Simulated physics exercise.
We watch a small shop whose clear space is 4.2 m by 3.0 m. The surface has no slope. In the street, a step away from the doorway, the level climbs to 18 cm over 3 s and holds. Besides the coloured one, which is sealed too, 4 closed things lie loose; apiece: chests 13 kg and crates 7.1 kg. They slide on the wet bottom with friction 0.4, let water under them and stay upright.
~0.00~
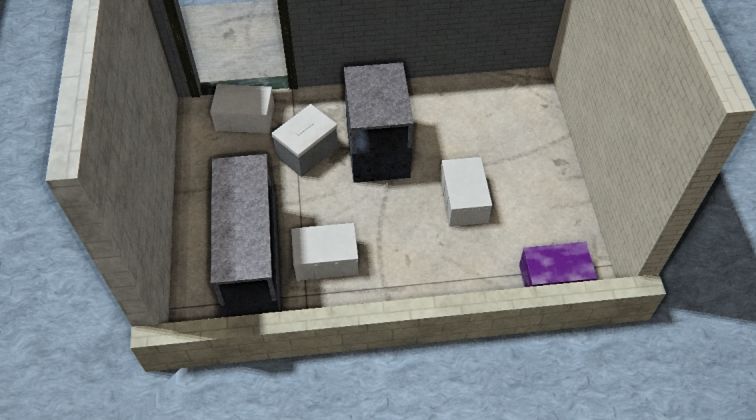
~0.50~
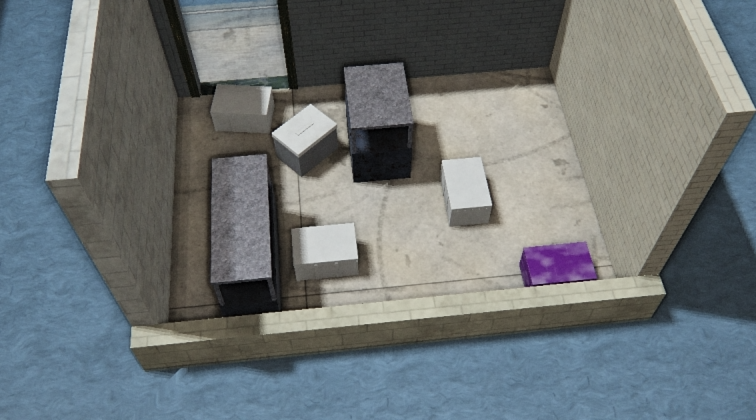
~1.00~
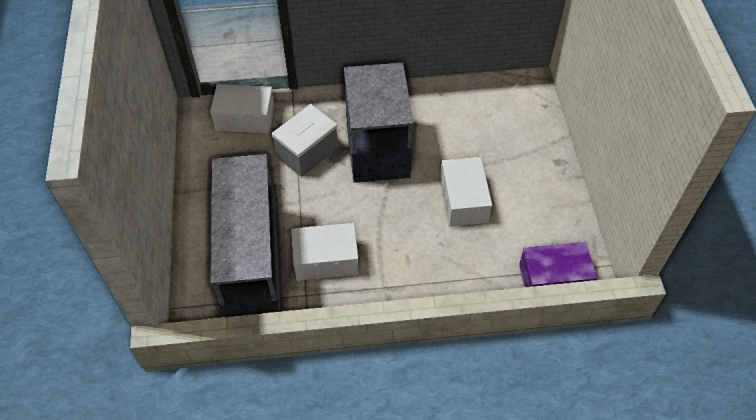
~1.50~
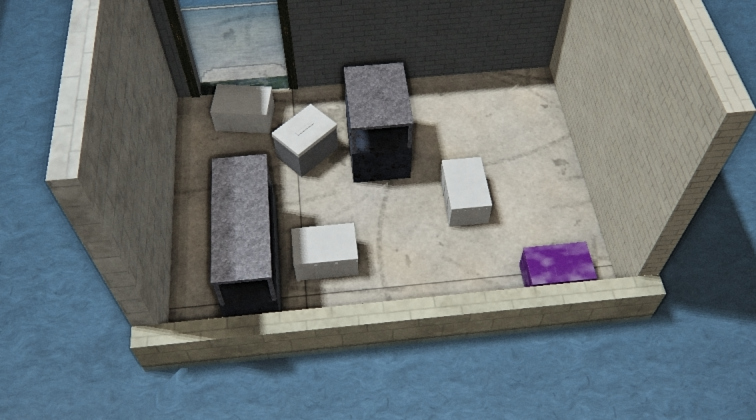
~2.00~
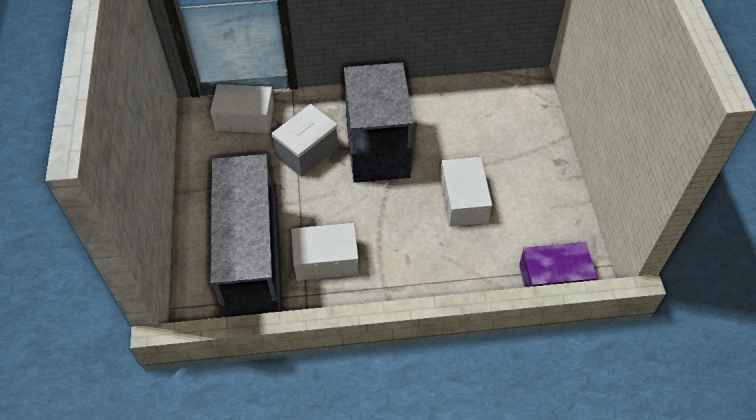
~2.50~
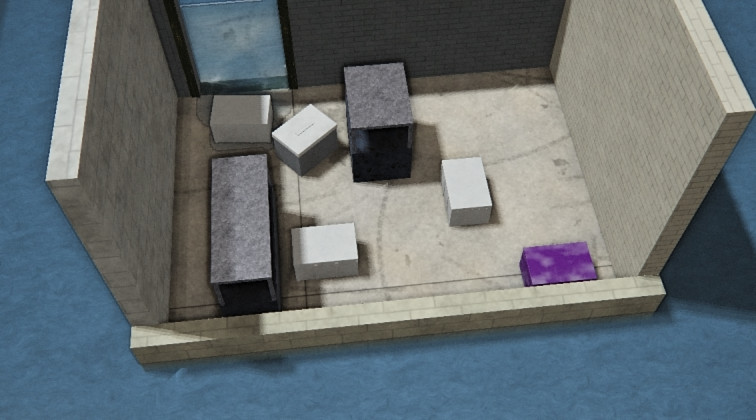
Blue water spreads in at the shop doorway, and the pale box nearest it shifts slightly.
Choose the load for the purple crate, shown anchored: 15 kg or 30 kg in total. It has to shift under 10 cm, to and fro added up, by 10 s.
Verdict: Only the larger load is enough.
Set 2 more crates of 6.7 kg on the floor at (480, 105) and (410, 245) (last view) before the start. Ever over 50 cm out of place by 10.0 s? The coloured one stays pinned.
In turn: Under, over.
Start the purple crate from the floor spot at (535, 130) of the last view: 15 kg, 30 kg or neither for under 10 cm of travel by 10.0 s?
The smaller is enough.
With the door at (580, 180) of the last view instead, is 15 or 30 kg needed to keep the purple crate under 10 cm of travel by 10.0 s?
In that case the lower weight is enough.
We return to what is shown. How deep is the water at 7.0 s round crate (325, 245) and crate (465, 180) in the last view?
Roughly 4 and 2 cm.
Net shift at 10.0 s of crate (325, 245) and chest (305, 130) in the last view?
In that order: 250 cm, 200 cm.
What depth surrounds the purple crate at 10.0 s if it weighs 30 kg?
About 7 cm.
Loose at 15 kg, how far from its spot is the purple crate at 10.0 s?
About 40 cm.
After 3.5 s the purple crate would be 0 cm from its start with 15 kg and 0 cm from its start with 30 kg; 0 cm of water round it then.
After 4.5 s the purple crate would be 0 cm from its start with 15 kg and 0 cm from its start with 30 kg; 0 cm of water round it then.
After 7.0 s the purple crate would be 0 cm from its start with 15 kg and 0 cm from its start with 30 kg; 4 cm of water round it then.
After 10.0 s the purple crate would be 44 cm from its start with 15 kg and 0 cm from its start with 30 kg; 7 cm of water round it then.
